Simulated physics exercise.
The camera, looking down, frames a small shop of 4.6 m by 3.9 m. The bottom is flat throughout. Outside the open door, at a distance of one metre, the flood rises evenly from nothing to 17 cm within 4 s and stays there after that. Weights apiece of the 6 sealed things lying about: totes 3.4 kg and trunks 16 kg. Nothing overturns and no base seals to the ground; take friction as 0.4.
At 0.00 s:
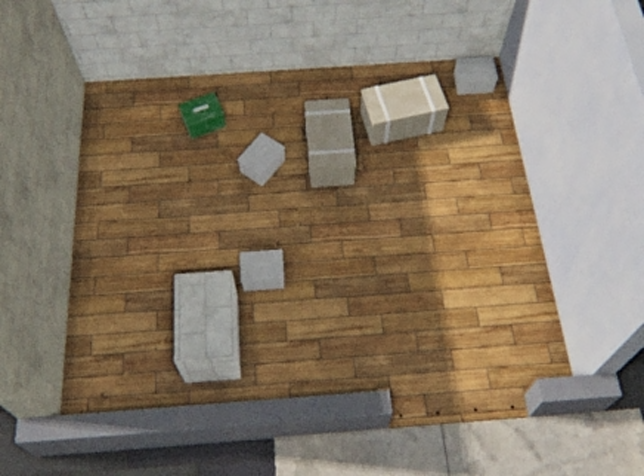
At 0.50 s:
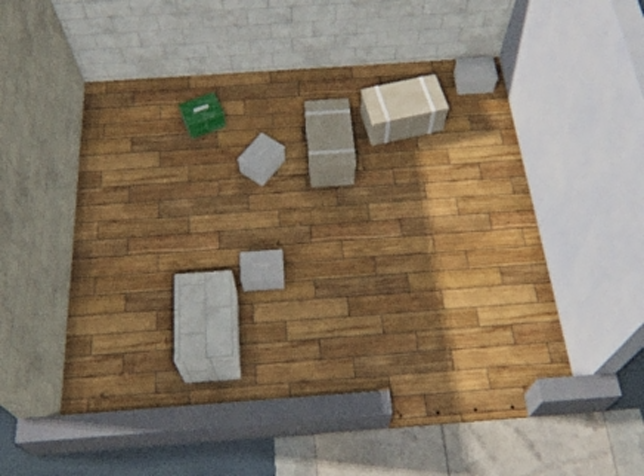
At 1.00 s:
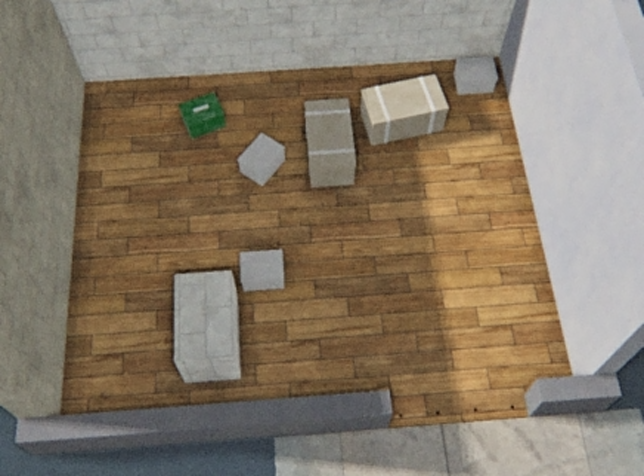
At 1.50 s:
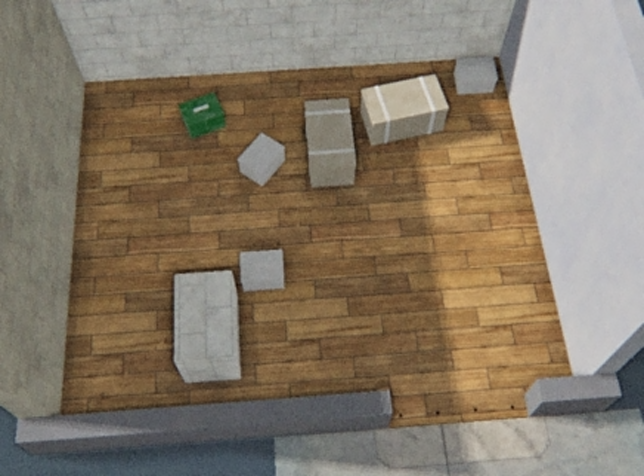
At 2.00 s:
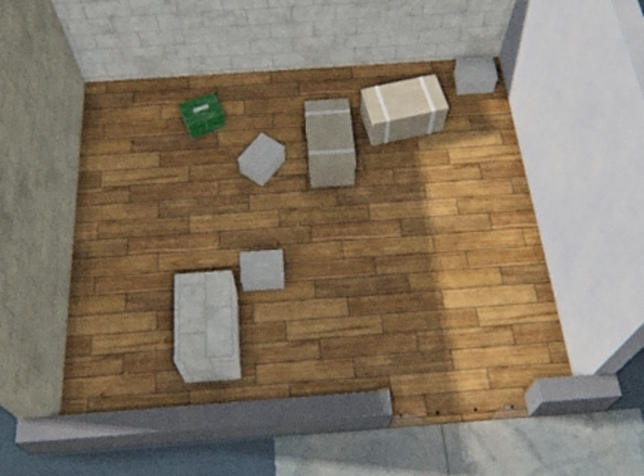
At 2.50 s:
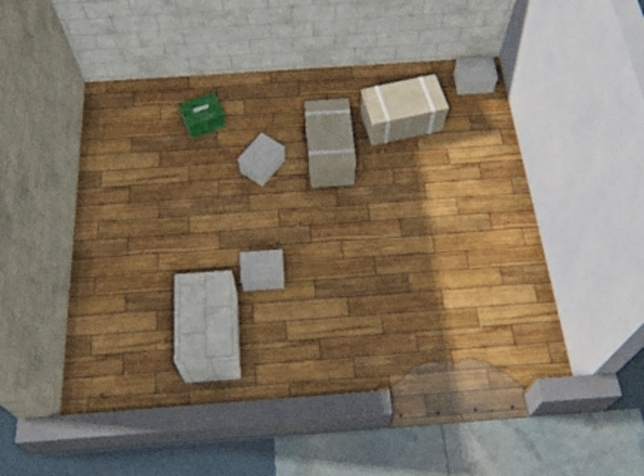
A small wood-floored room held a green tote and several pale boxes, all of which stayed still, while a thin, clear patch of water spread in over the floor at the doorway near the end.
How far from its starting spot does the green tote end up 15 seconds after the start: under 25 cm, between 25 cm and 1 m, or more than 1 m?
It ends up more than 1 m away.
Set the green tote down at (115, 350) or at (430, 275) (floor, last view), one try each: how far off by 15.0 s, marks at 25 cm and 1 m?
Try one - it is pushed slightly; try two - it is swept a long way.
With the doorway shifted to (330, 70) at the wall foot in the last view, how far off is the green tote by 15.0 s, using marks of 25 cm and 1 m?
With that change, the green tote makes a small move.
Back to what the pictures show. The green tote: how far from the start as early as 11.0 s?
I'd guess some 120 cm by then.
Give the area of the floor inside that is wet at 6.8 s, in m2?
Near 12.0 m2 in all.
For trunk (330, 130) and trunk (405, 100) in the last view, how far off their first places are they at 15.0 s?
Respectively 300 and 300 centimetres.
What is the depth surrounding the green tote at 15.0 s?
10 cm or so.
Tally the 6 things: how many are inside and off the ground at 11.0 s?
Of them, 5.
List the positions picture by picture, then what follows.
The first picture shows the green tote at (201, 109), on the bottom; 0.0 m2 under water; 0 of 6 have shifted.
The second picture shows the green tote at (201, 109), on the bottom; 0.0 m2 under water; 0 of 6 have shifted.
The third picture shows the green tote at (201, 109), on the bottom; water covers 0.0 m2; 0 of 6 have shifted.
The fourth picture shows the green tote at (201, 109), on the bottom; water covers 0.0 m2; 0 of 6 have shifted.
The fifth picture shows the green tote at (201, 109), on the bottom; water covers 0.0 m2; 0 of 6 have shifted.
The sixth picture shows the green tote at (201, 109) rests on the ground; 0.3 m2 under water; 0 of 6 have shifted.
After 3.5 s the green tote is near (201, 109), 0.0 m from its start, aground; 0 afloat.
After 6.8 s the green tote is near (201, 108), 0.0 m from its start, aground; 2 afloat.
After 11.0 s the green tote is near (89, 108), 1.1 m from its start, afloat; 5 afloat.
After 15.0 s the green tote is near (78, 266), 2.1 m from its start, afloat; 6 afloat.
